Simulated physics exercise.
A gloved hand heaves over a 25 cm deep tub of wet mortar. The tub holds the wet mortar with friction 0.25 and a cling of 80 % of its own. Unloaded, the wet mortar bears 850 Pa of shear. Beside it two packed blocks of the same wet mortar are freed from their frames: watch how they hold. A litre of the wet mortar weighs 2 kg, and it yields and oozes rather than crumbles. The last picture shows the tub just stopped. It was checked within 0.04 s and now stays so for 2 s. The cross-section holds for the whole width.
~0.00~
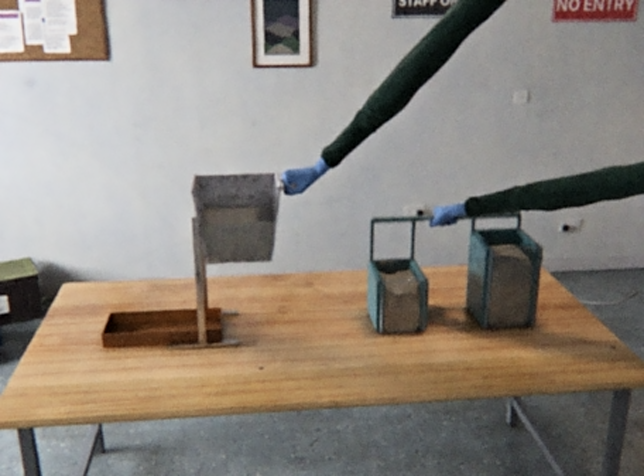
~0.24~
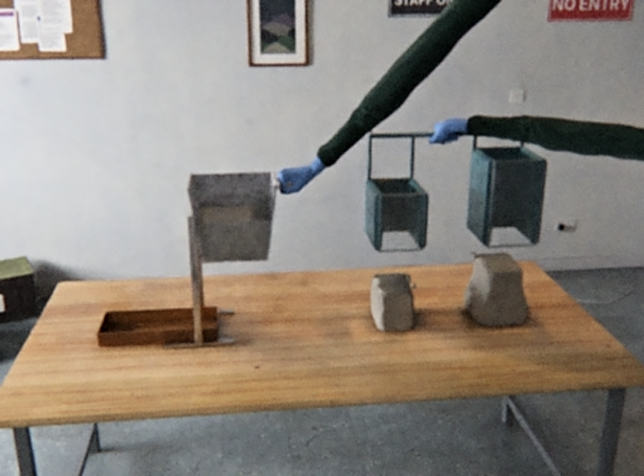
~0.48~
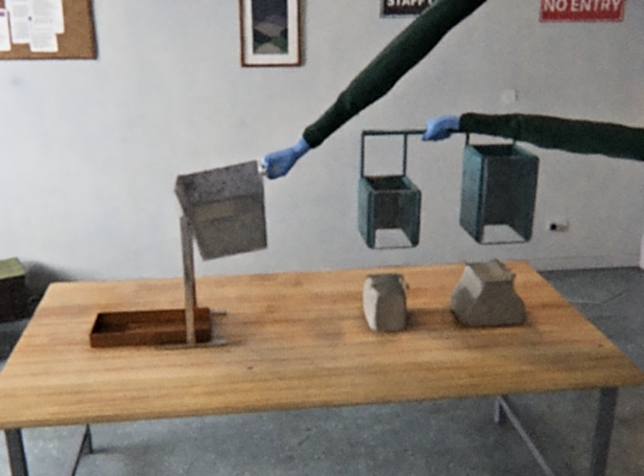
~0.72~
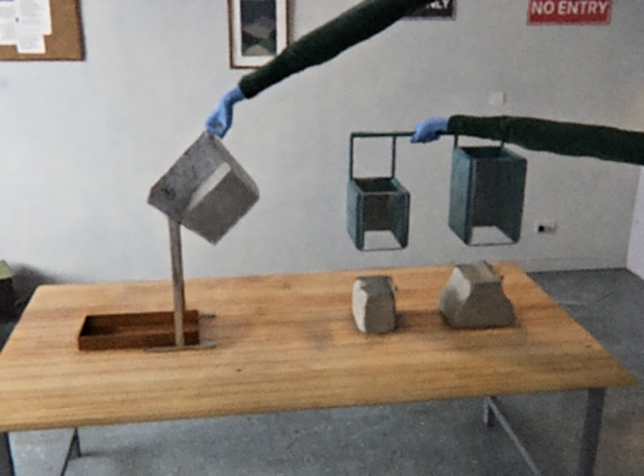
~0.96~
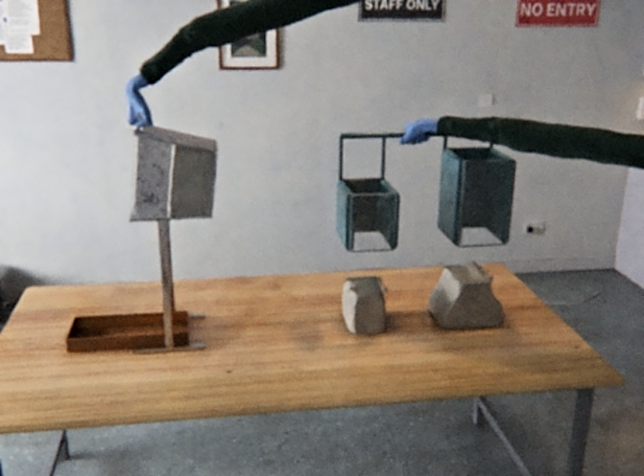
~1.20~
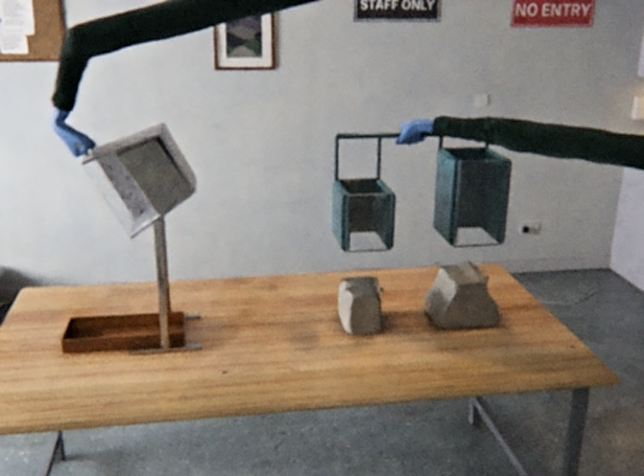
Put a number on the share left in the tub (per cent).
Expect roughly 0 %.
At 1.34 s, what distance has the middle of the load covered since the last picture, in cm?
Roughly 10 cm.
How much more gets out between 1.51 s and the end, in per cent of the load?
Some 25 per cent.
After 1.34 s, the tub is at 117 degrees and holds 98 %.
After 1.51 s, the tub is at 117 degrees and holds 23 %.
After 1.68 s, the tub is at 117 degrees and holds 0 %.
After 1.85 s, the tub is at 117 degrees and holds 0 %.
After 3.20 s, the tub is at 117 degrees and holds 0 %.
